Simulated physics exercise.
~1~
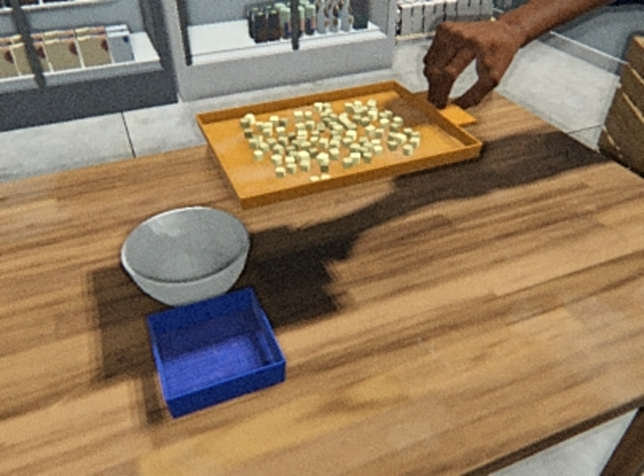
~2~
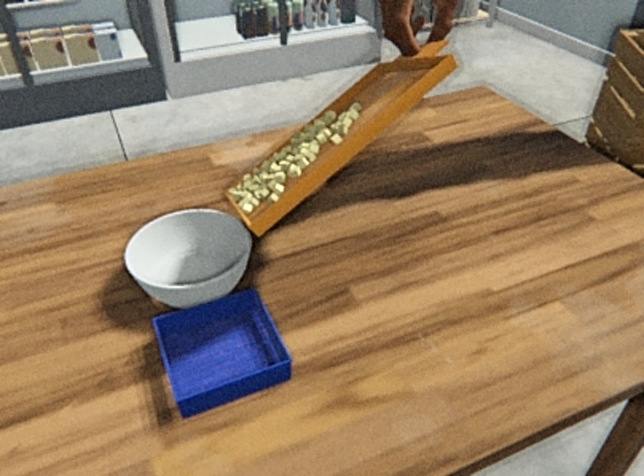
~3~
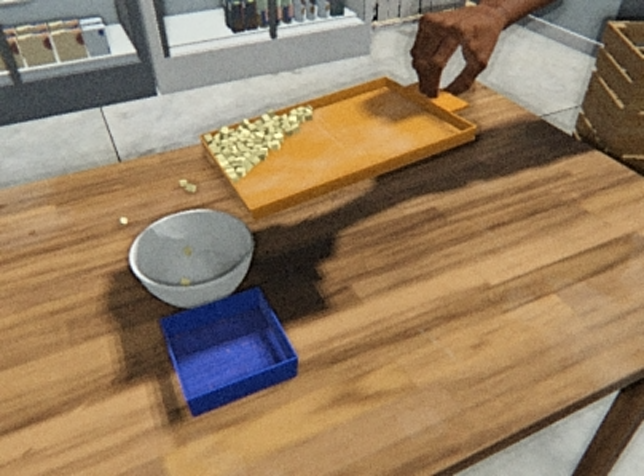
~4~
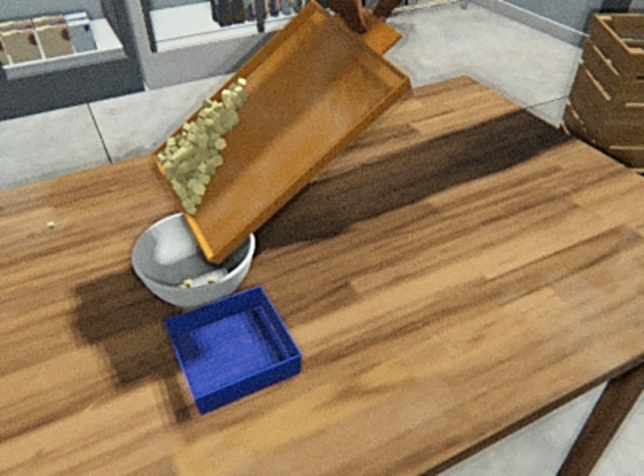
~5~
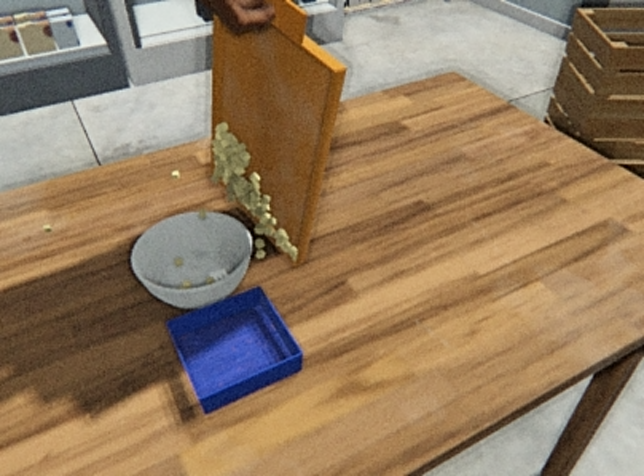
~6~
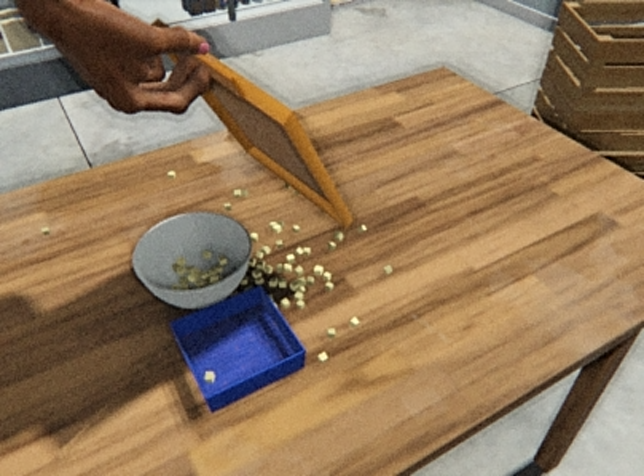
A hand tips potato cubes from an orange tray, some into a white bowl, most outside.
